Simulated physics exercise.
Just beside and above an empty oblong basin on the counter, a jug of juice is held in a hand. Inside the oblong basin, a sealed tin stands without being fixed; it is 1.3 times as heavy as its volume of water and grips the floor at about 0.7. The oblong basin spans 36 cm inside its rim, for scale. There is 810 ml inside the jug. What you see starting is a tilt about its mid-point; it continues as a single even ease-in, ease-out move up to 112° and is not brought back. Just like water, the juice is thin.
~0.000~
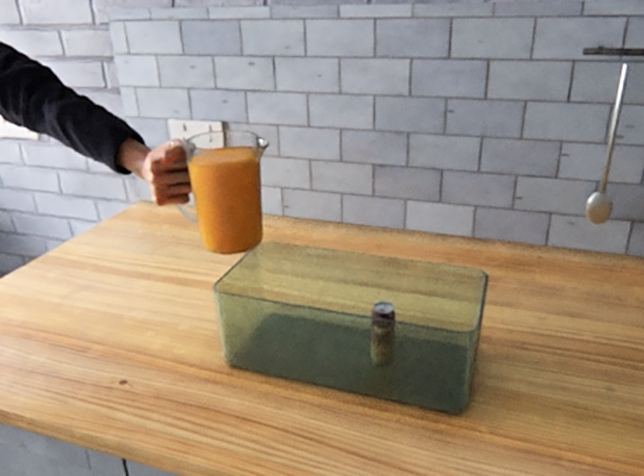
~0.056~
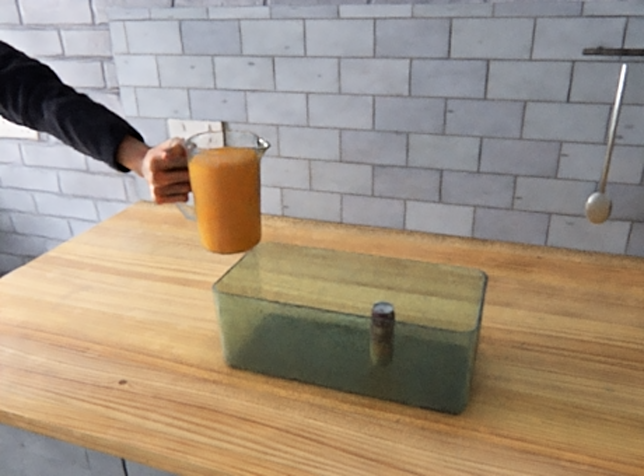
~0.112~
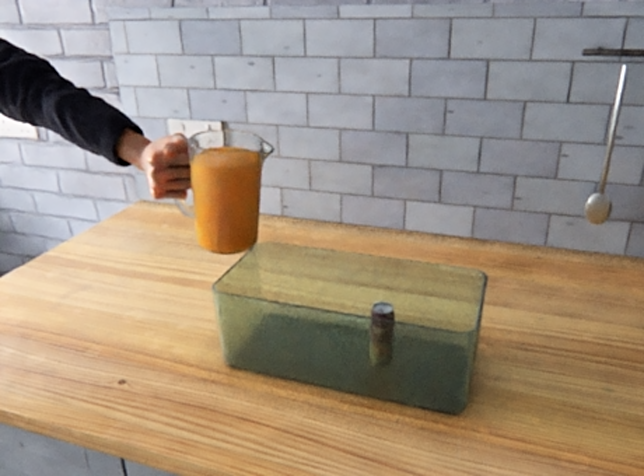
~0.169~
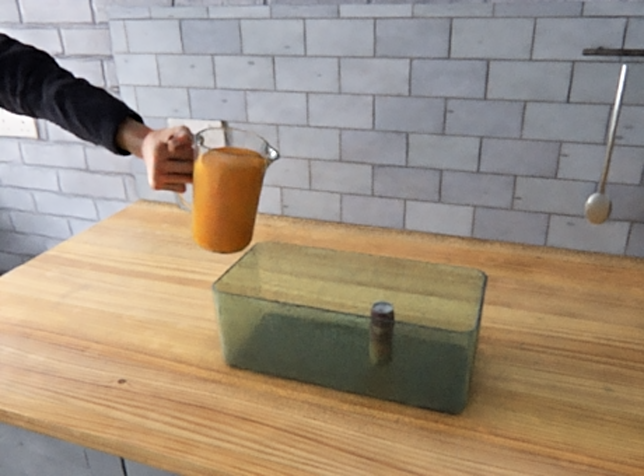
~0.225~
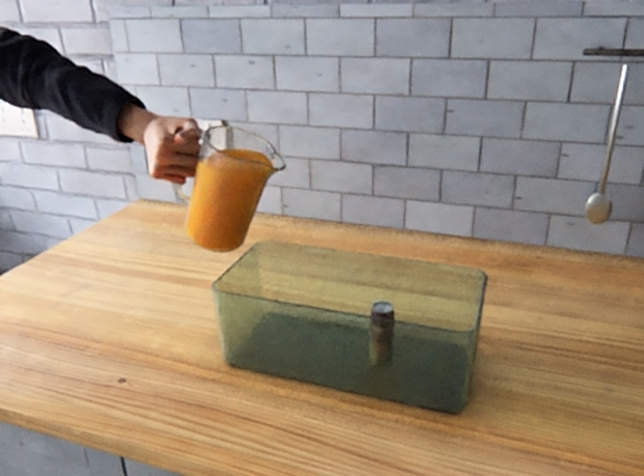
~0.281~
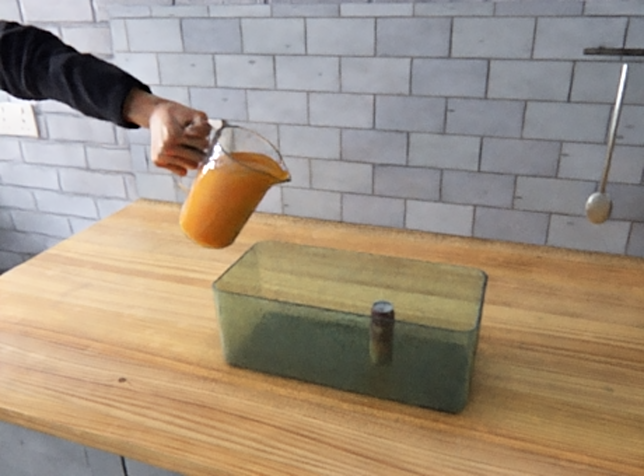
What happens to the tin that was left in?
It stays on its base.
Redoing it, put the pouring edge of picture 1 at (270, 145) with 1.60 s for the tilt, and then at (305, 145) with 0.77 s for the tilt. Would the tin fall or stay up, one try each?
In the first try it remains standing; in the second it comes down.
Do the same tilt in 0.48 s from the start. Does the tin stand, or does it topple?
After the tilt, the tin is still standing.
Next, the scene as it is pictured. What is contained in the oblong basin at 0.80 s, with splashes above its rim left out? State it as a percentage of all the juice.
The share is close to 72 percent.
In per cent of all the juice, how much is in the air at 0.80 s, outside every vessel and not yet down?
Close to 10 in every hundred parts.
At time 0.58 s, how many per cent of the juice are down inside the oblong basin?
Fraction in basin: Approx. 18%.
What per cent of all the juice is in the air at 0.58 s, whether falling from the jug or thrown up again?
Estimate: About 16 % of all of it.
Then, 0.58 s in, the tilt is 96° and 66 per cent is still to pour; the tin stands where it began.
Then, 0.80 s in, the tilt is 112° and 18 per cent is still to pour; the tin stands where it began.
Then, 1.02 s in, the tilt is 112° and 1 per cent is still to pour; the tin stands where it began.
Then, 1.27 s in, the tilt is 112° and 0 per cent is still to pour; the tin stands where it began.
Finally, the tin stands where it began.
